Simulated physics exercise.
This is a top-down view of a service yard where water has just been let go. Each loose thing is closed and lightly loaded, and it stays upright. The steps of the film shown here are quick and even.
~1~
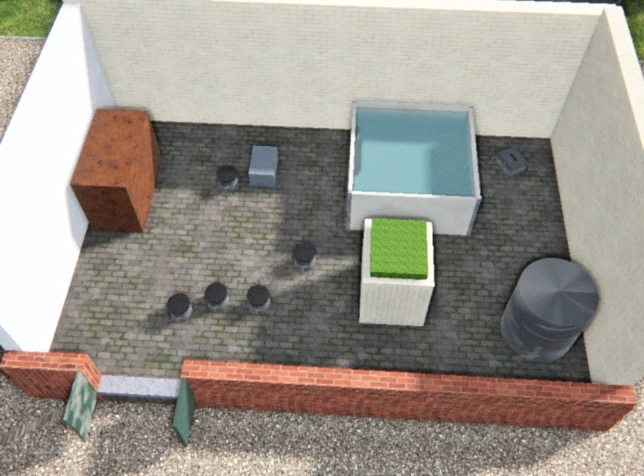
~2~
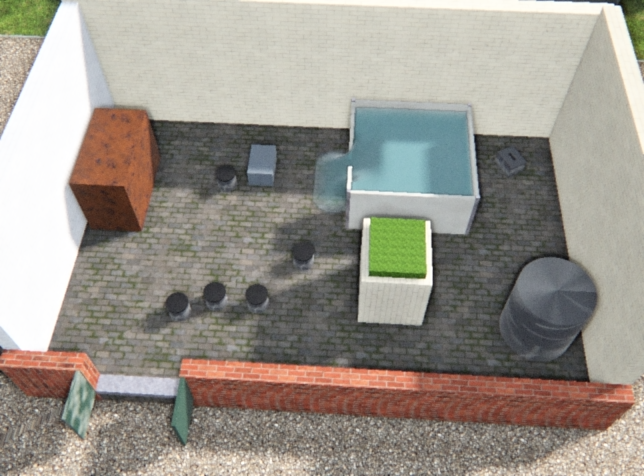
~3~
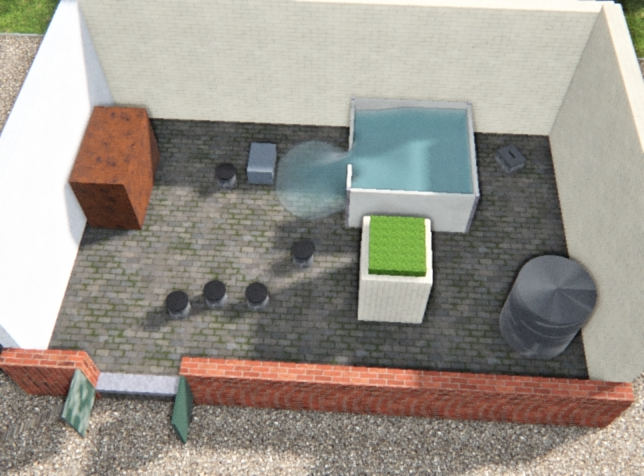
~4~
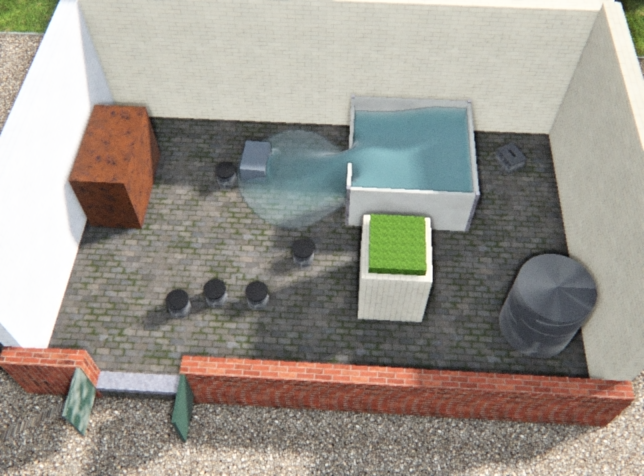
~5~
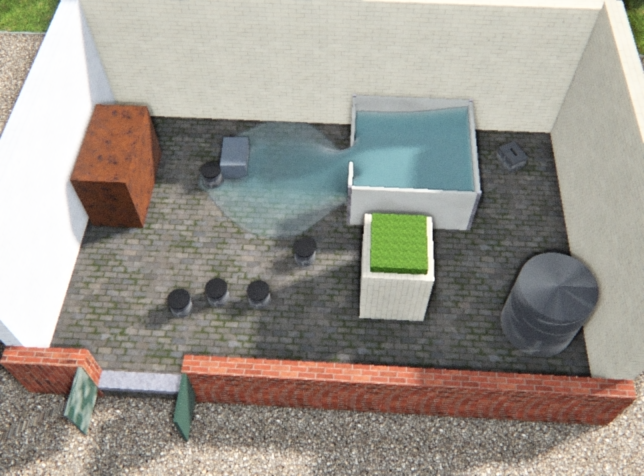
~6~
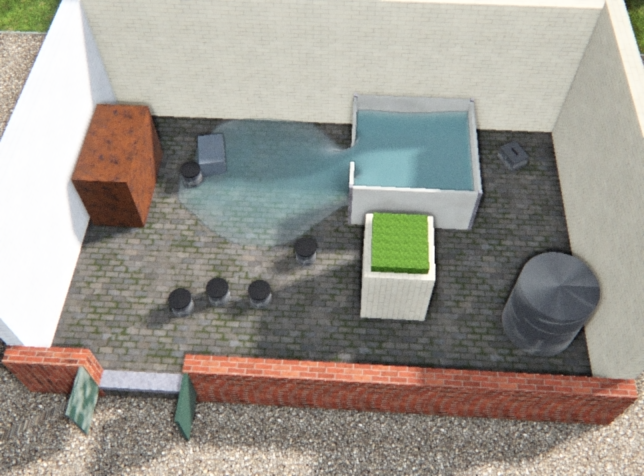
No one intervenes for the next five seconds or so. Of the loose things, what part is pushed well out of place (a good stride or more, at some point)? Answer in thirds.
One to two thirds.
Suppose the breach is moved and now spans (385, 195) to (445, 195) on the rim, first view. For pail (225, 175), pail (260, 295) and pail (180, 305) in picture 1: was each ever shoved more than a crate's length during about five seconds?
In turn: Moved that far, swept aside, that far or more.
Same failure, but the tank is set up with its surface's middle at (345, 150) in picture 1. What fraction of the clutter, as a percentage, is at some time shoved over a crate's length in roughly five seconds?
Roughly 60 per cent.
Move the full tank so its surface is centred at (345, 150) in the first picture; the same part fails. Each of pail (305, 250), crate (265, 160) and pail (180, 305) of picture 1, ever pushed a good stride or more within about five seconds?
Object by object, in turn: Lingered near its place, travelled a good distance, travelled a good distance.
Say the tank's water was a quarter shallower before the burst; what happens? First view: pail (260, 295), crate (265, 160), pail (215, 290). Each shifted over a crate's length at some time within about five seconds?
Object 1: Stayed below the mark. Object 2: Passed the mark. Object 3: Passed the mark.
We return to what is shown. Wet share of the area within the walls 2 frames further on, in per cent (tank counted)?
Estimate: Close to 35 in a hundred.
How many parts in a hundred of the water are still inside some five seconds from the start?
Roughly 90 in a hundred.
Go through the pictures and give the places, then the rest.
In the first frame, a crate at (263, 160) rests on the ground; a pail at (227, 174), on the bottom; 0 of 7 have shifted.
In the second frame, a crate at (262, 159), on the bottom; a pail at (225, 173), on the bottom; 0 of 7 have shifted.
In the third frame, a crate at (262, 157) rests on the ground; a pail at (225, 171), on the bottom; 0 of 7 have shifted.
In the fourth frame, a crate at (255, 155) rests on the ground, close to its start; a pail at (225, 170) rests on the ground; 1 of 7 have shifted.
In the fifth frame, a crate at (234, 151), on the bottom, a stride from its start; a pail at (211, 169) rests on the ground, close to its start; 2 of 7 have shifted.
In the sixth frame, a crate at (211, 149), on the bottom, a stride from its start; a pail at (190, 169) rests on the ground, a stride from its start; 2 of 7 have shifted.
A moment on, 2 of 7 are well off their spots; 1 afloat.
Next, 4 of 7 are well off their spots; 2 afloat.
Later, 4 of 7 are well off their spots; 2 afloat.
In the end, 3 of 7 are well off their spots, and 4 have been at some point; 2 afloat.
